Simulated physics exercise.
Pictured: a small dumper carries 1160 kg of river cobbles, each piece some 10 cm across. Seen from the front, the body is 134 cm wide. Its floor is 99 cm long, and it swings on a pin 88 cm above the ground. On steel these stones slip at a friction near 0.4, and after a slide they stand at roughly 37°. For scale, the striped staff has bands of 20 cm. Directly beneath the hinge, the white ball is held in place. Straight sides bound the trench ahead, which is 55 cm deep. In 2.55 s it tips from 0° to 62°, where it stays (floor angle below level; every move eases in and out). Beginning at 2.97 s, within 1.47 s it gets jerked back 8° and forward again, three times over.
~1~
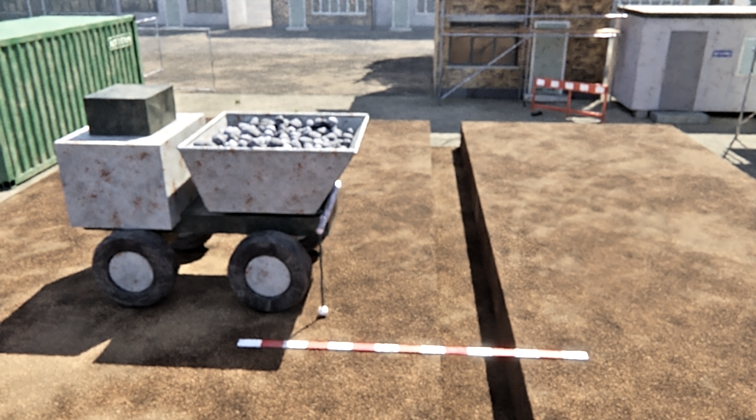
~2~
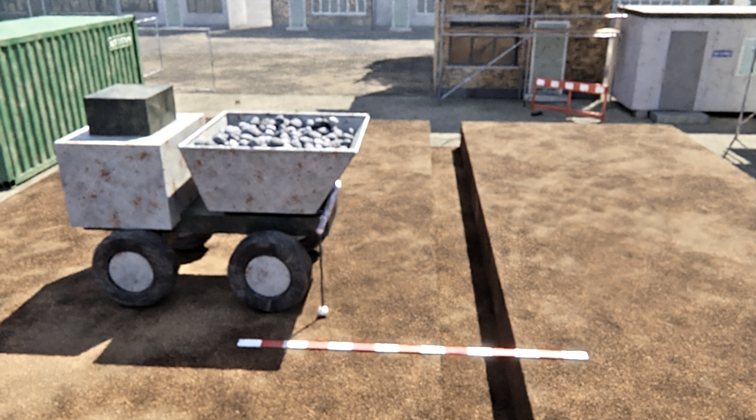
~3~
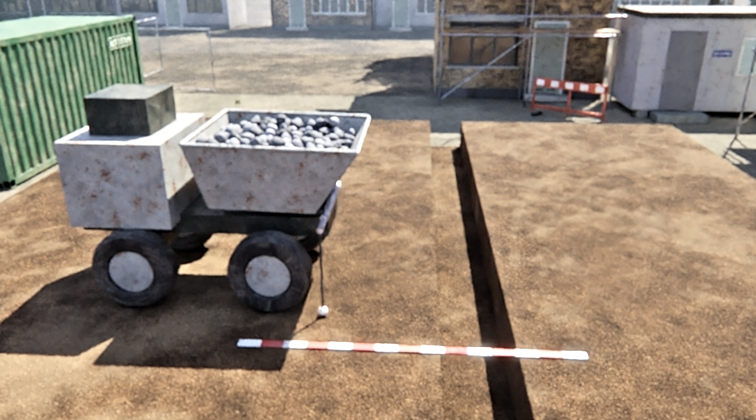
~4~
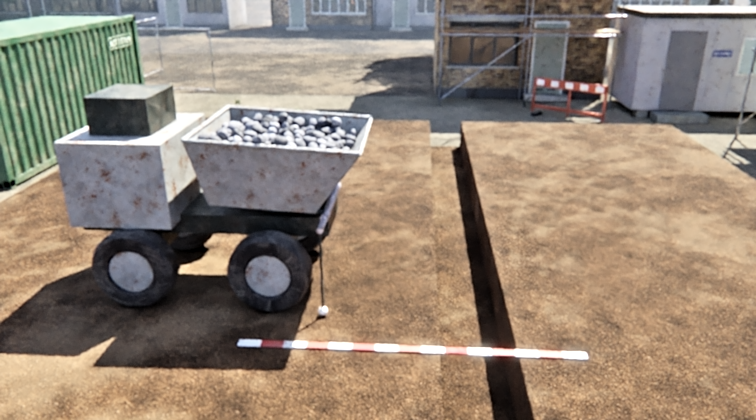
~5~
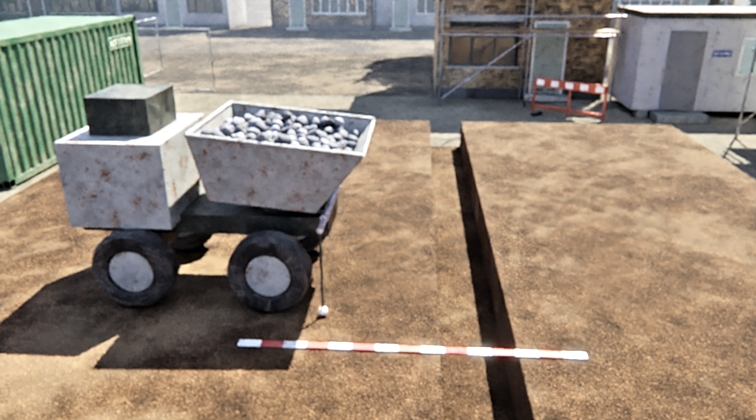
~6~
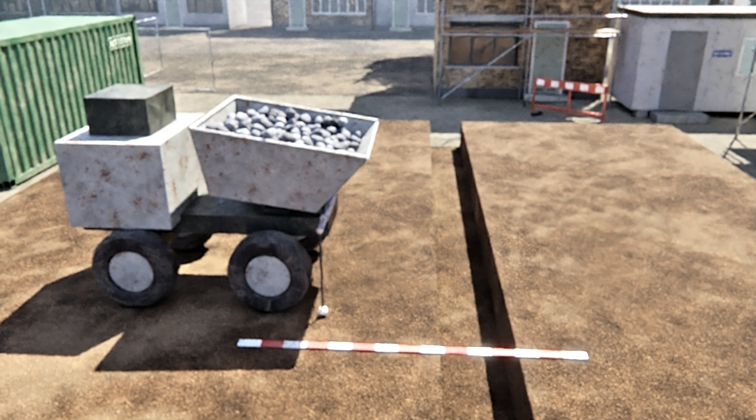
A small dumper with a rust-flecked pale grey body, dark block on top and black wheels stands on brown earth in a sunlit yard, seen from a raised side view. Grey cobbles fill its open skip, with a small white ball below the front, a red-and-white staff on the ground, and a dark trench to the right. The skip slowly tilts slightly forward, its rear rising, while the camera stays still.
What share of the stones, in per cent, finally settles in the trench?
55 %.
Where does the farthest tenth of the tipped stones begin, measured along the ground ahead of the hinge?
About 170 cm.
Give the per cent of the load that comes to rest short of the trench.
I'd put it at around 10 per cent.
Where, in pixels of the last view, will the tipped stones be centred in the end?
Around (462, 314).
A little later the floor is at 52°; 100 % in the body; the foremost stones are at (398, 184).
Then the floor is at 62°; 82 % in the body, 8 % short of the trench, 11 % in the trench; the foremost stones are at (489, 320).
Later still the floor is at 62°; 41 % in the body, 11 % short of the trench, 48 % in the trench; the foremost stones are at (510, 322).
In the end the floor is at 62°; 33 % in the body, 11 % short of the trench, 57 % in the trench; the foremost stones are at (509, 315).
